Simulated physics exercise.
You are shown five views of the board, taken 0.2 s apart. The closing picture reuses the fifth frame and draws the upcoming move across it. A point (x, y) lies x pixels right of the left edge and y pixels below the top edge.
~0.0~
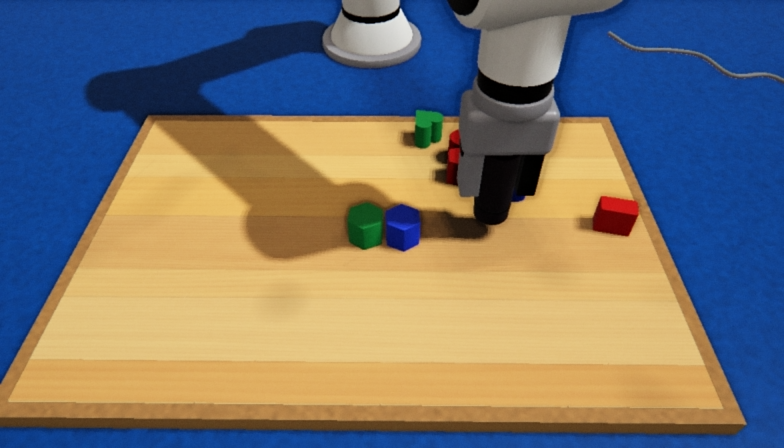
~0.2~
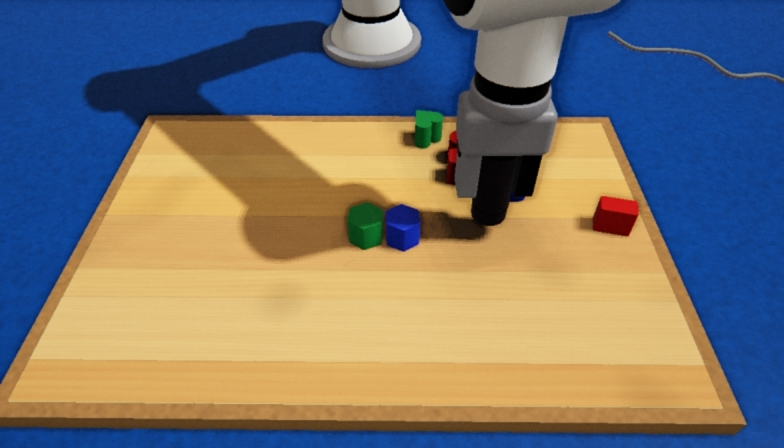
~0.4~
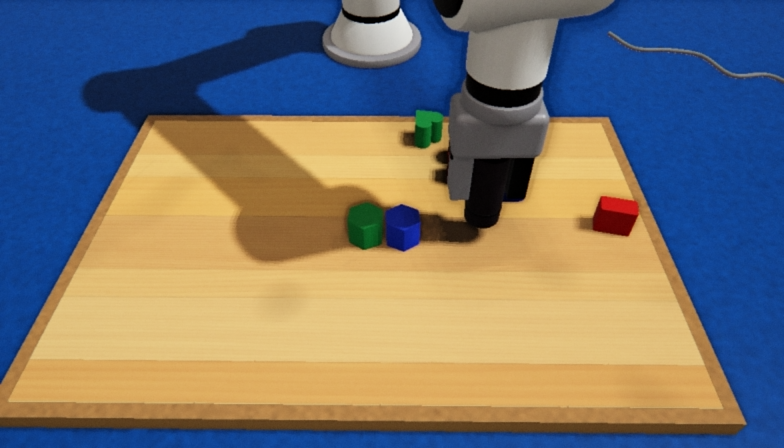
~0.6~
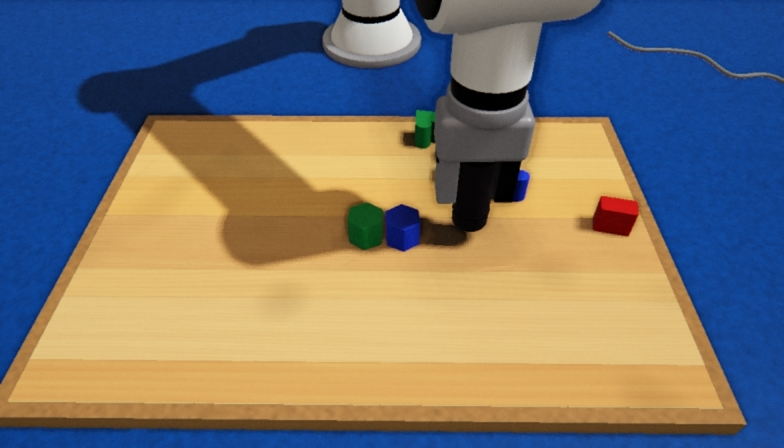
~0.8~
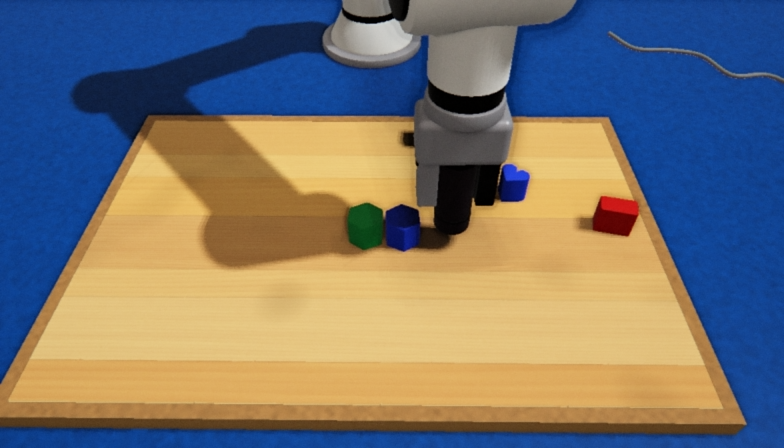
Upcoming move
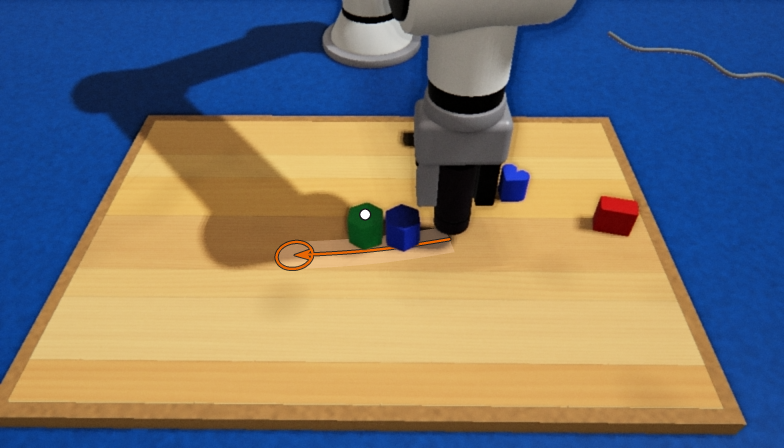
The robot arm lowered its black rod slightly and slid it left across the wooden board toward the blue and green hexagons, uncovering a blue heart behind it, while the blocks stayed still.
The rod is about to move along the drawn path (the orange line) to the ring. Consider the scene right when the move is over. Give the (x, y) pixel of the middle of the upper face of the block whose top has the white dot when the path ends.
At pixel (281, 188).
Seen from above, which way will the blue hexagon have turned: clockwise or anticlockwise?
The twist is clockwise.
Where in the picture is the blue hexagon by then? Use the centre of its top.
At roughly (274, 211).
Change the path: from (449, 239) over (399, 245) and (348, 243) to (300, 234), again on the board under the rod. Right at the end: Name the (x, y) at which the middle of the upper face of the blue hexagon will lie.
At the end it should sit near (268, 200).
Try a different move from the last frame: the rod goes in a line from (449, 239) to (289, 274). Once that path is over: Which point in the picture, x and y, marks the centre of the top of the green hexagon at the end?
In the picture, it is at (307, 196).
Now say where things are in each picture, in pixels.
Rod tip at (490, 214); block tops, green hexagon at (365, 215); blue hexagon at (403, 216), in the first picture.
Rod at (488, 215); blocks unchanged, in the second picture.
Rod at (481, 217); blocks unchanged, in the third picture.
Rod at (469, 220); blocks unchanged, in the fourth picture.
Rod at (451, 223); green hexagon at (365, 215); blue hexagon at (403, 216), in the fifth picture.
Path on the board, from (449, 239) over (373, 250) to (295, 255); the dot is on the green hexagon.
On the path given first. One third of the way, rod at (399, 231); green hexagon at (334, 209), turned 15° clockwise; blue hexagon at (366, 217), turned 25° clockwise.
Two thirds of the way, rod at (346, 237); green hexagon at (297, 198), turned 45° clockwise; blue hexagon at (316, 216), turned 50° clockwise.
At the end, rod at (291, 239); green hexagon at (281, 188), turned 90° clockwise; blue hexagon at (274, 211), turned 95° clockwise.
